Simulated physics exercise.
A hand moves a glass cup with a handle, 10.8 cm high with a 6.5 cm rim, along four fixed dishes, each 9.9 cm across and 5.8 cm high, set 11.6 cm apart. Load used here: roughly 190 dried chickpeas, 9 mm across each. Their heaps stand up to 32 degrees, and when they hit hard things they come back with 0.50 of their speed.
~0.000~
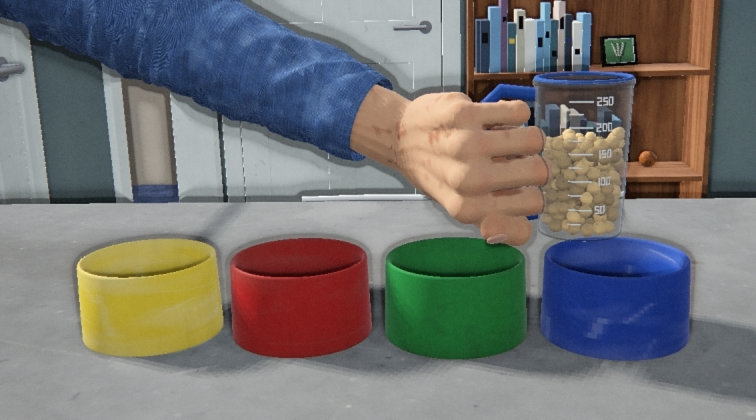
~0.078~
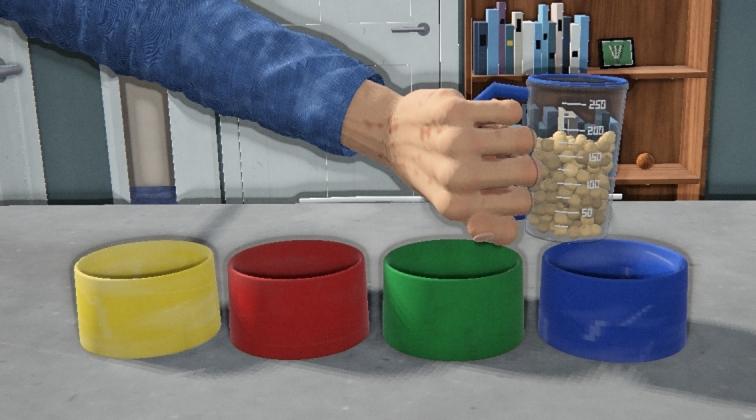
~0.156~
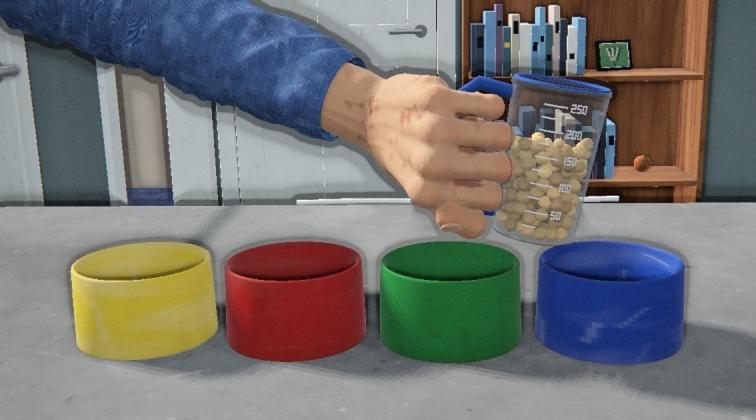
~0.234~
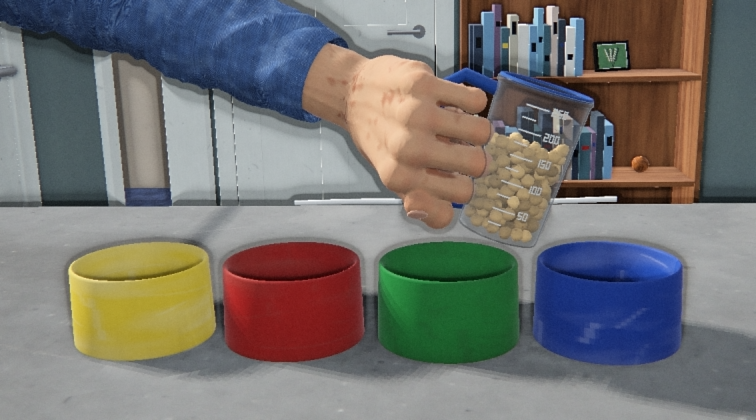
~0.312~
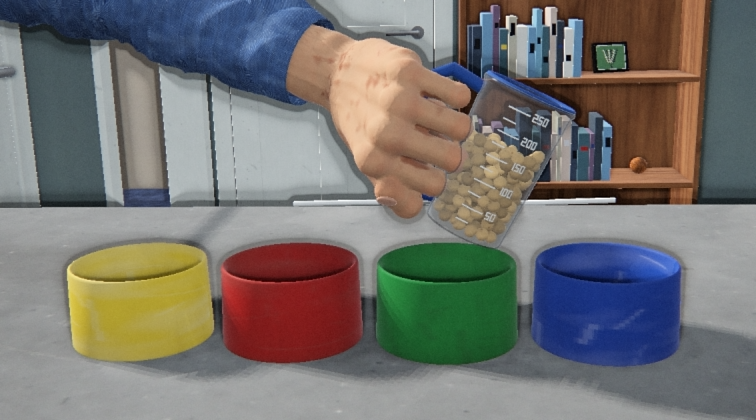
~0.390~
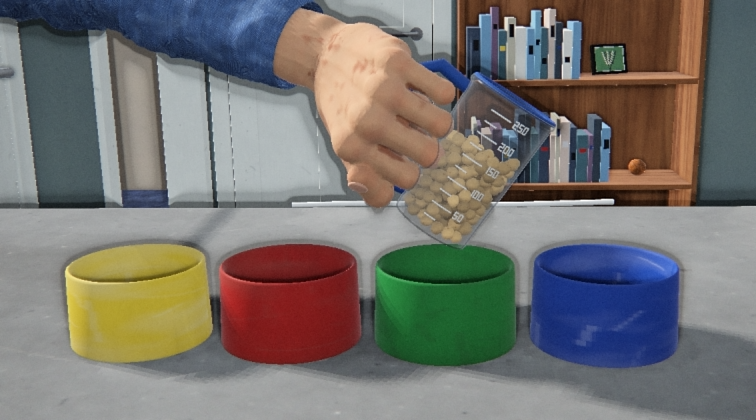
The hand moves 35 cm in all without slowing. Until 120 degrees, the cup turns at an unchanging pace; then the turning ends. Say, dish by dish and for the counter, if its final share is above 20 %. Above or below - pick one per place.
Red: Above; blue: Below; green: Below; yellow: Below; counter: Below.
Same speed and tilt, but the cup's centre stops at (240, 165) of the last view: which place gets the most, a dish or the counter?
The largest share goes to red.
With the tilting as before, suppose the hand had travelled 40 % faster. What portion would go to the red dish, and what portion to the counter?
Red 0, counter 0.
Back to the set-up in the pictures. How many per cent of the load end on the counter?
I'd put it near 15 per cent.
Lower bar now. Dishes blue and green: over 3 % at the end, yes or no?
So blue is a miss and green is a miss.
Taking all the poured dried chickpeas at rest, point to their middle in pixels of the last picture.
Approximately (273, 319) in the last view.
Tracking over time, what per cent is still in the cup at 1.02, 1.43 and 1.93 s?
At the three moments: 100, 40 and 0 percent.
After 1.02 s, tilt 97 degrees; cup holds 100 %.
Then, at 1.43 s, tilt 120 degrees; cup holds 40 %, red 60 %.
After 1.93 s, tilt 120 degrees; cup holds 0 %, red 75 %, yellow 10 %.
By 2.2 s all is still; red 75 %, blue 0 %, green 0 %, yellow 10 %, counter 15 %.
